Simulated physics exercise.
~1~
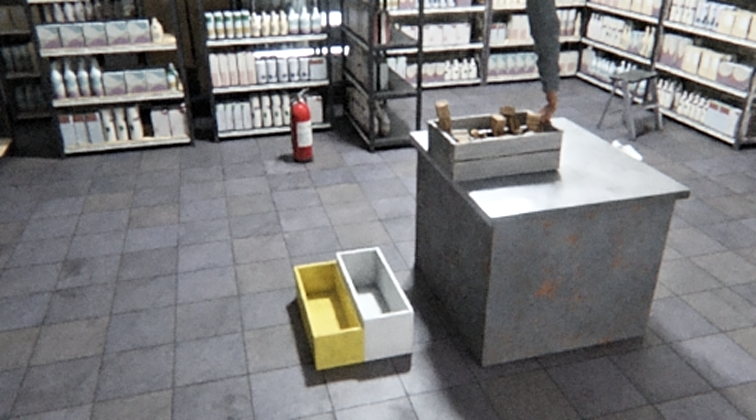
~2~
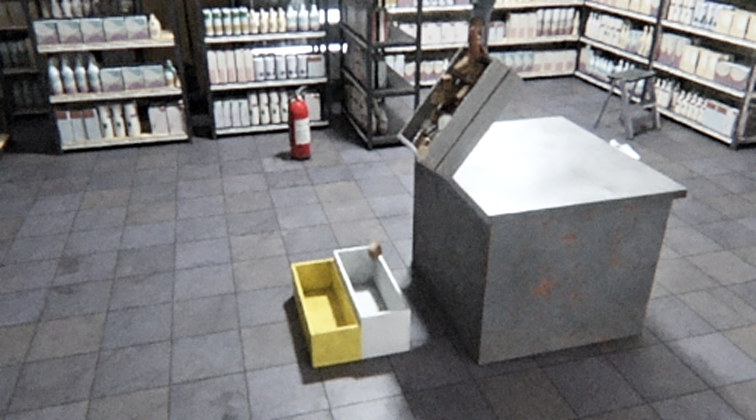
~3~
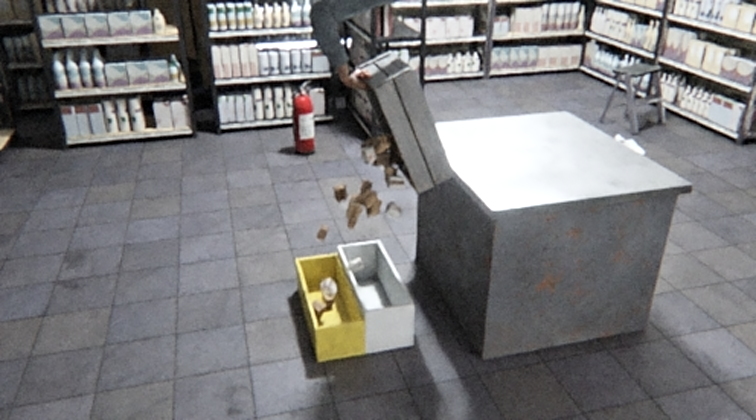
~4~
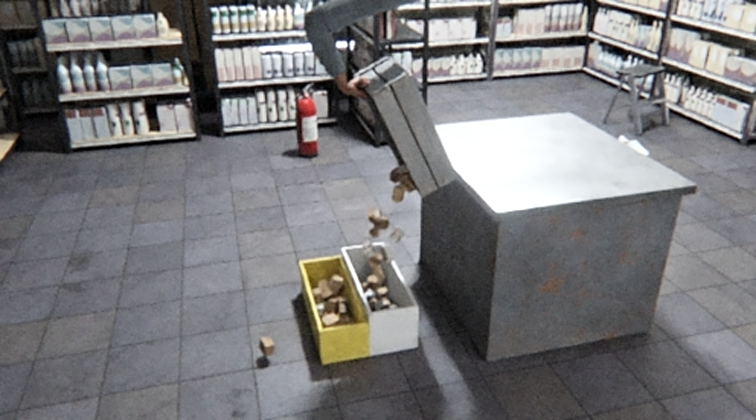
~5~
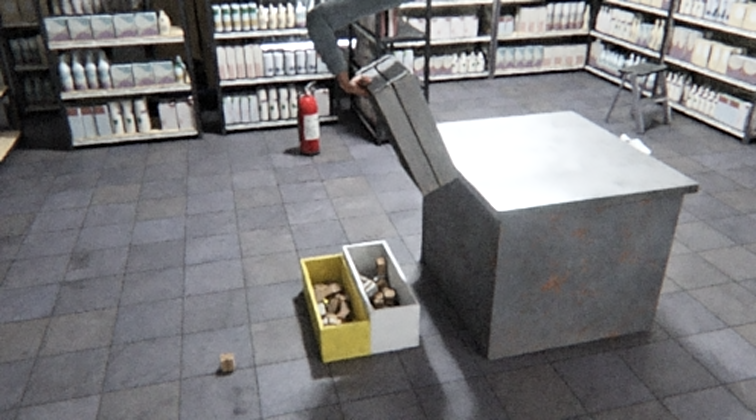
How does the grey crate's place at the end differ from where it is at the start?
At the start the grey crate sits upright on top of the bench. At the end it is further left, held steeply tipped over the bench's left edge above the two bins.
